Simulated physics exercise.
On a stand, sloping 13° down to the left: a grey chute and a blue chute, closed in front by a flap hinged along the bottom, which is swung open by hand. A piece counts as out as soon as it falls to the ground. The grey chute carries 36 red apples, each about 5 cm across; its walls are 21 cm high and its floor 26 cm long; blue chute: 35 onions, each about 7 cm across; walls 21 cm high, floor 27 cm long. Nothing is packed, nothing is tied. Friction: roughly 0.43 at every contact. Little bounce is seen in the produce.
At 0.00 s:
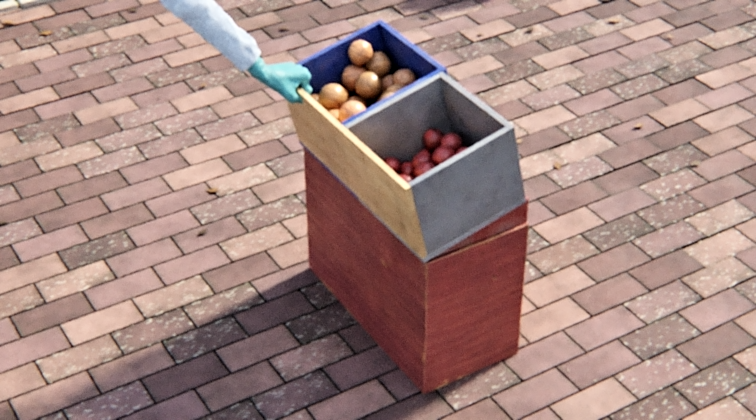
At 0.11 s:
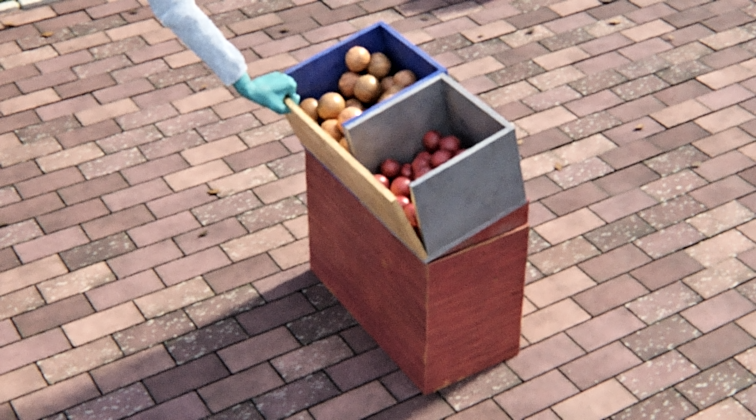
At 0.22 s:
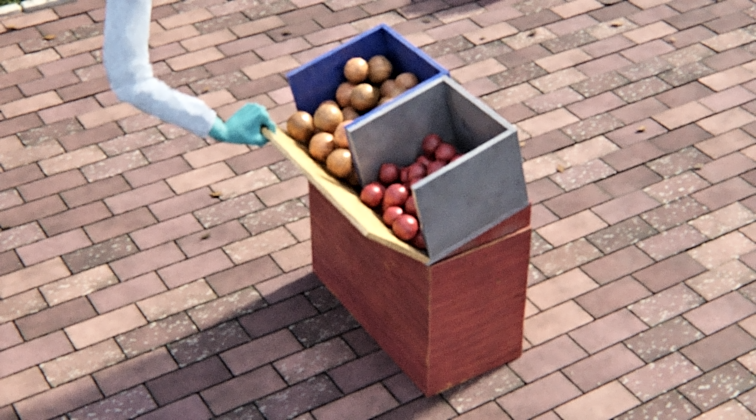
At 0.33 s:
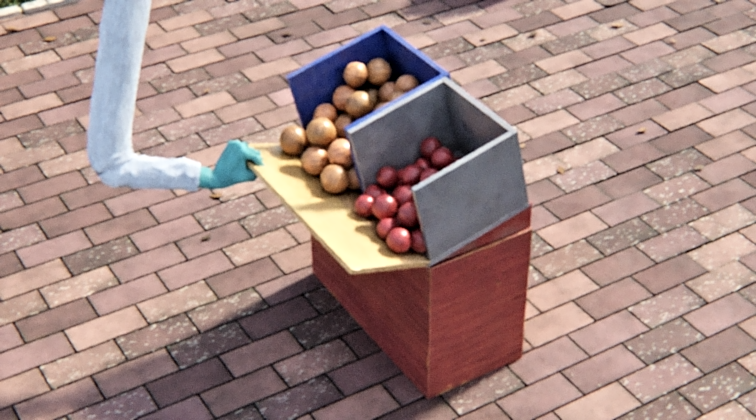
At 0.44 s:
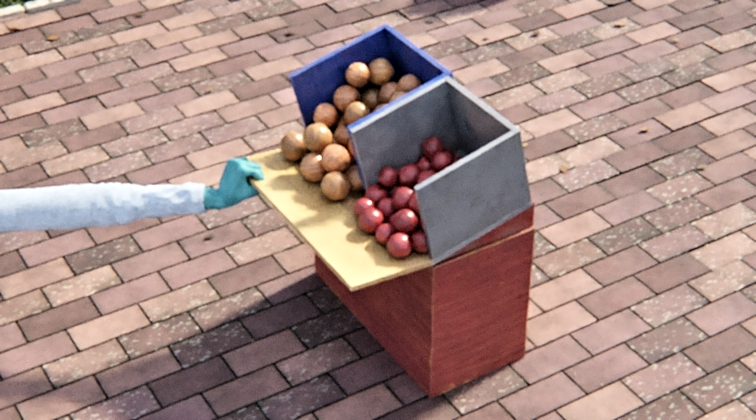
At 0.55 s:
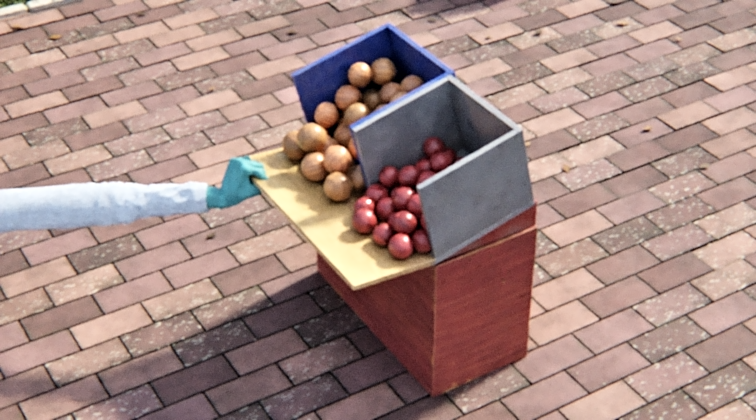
A gloved hand swung the wooden flap down on the front of a blue chute and a grey chute, and brown balls and red apples rolled forward onto it and settled in loose piles.
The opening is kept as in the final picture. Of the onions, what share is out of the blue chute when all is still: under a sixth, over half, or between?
The loss is below a sixth.
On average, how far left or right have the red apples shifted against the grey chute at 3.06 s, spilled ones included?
About 8 cm to the left.
After 0.95 s, 0 of 36 out of the grey chute and 0 of 35 out of the blue chute.
After 1.45 s, 0 of 36 out of the grey chute and 0 of 35 out of the blue chute.
After 2.15 s, 0 of 36 out of the grey chute and 0 of 35 out of the blue chute.
When it is over (at 3.06 s), 0 of 36 out of the grey chute and 0 of 35 out of the blue chute. Asked share, 0 of 35, 0 per cent.
